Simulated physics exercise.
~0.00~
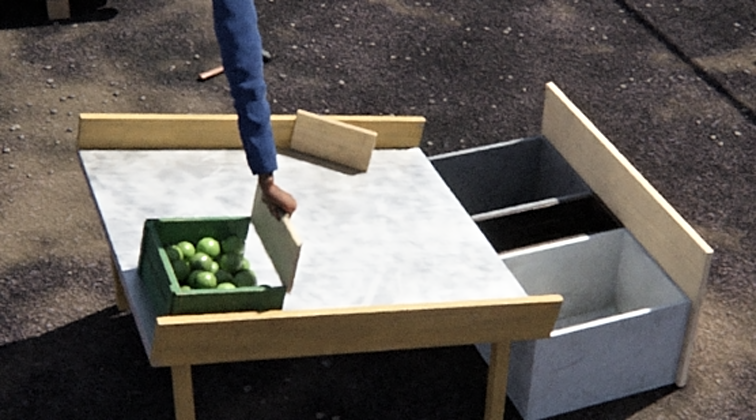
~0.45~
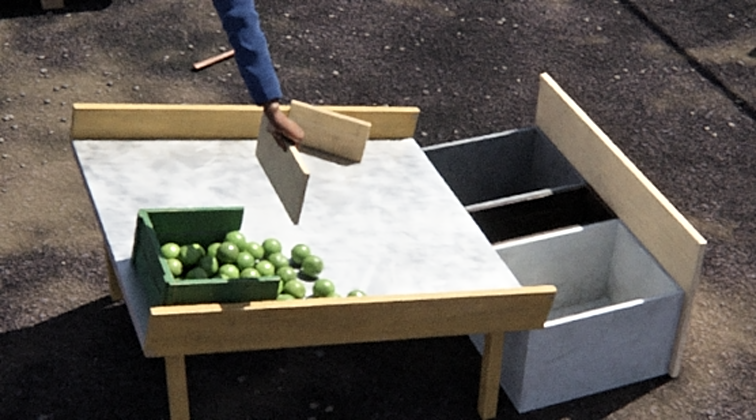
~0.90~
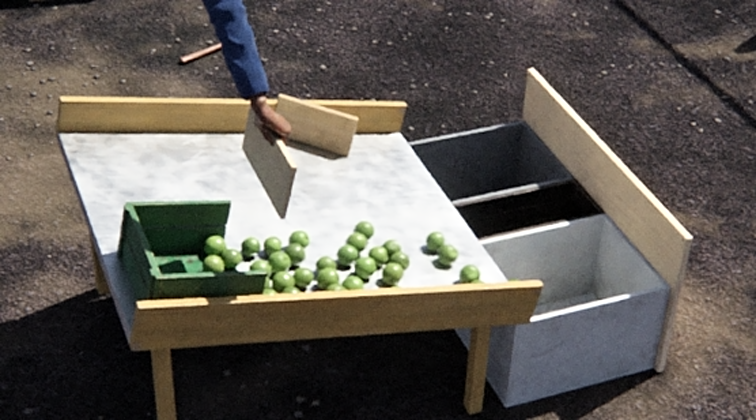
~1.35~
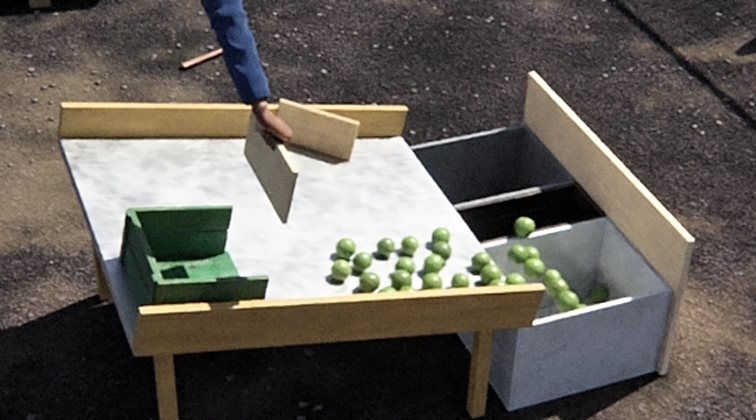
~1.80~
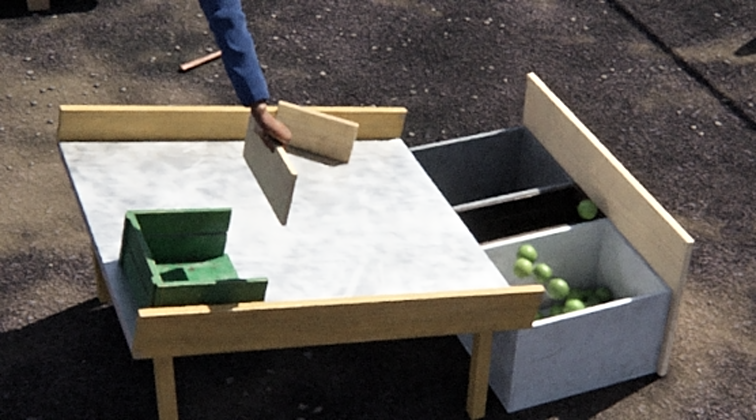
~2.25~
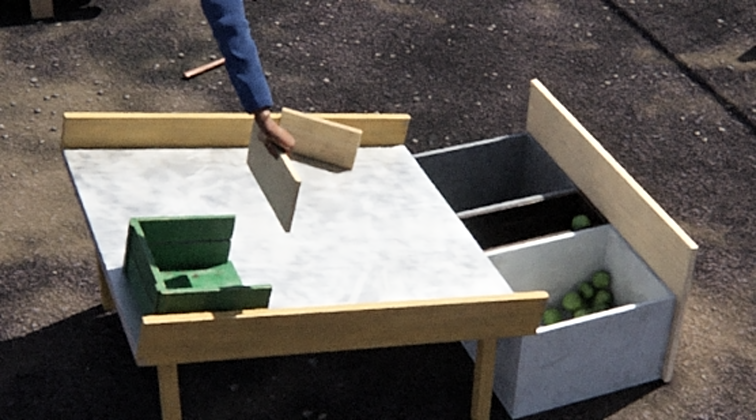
On a table, a hand lifts a board and apples roll mostly into the nearest bin.
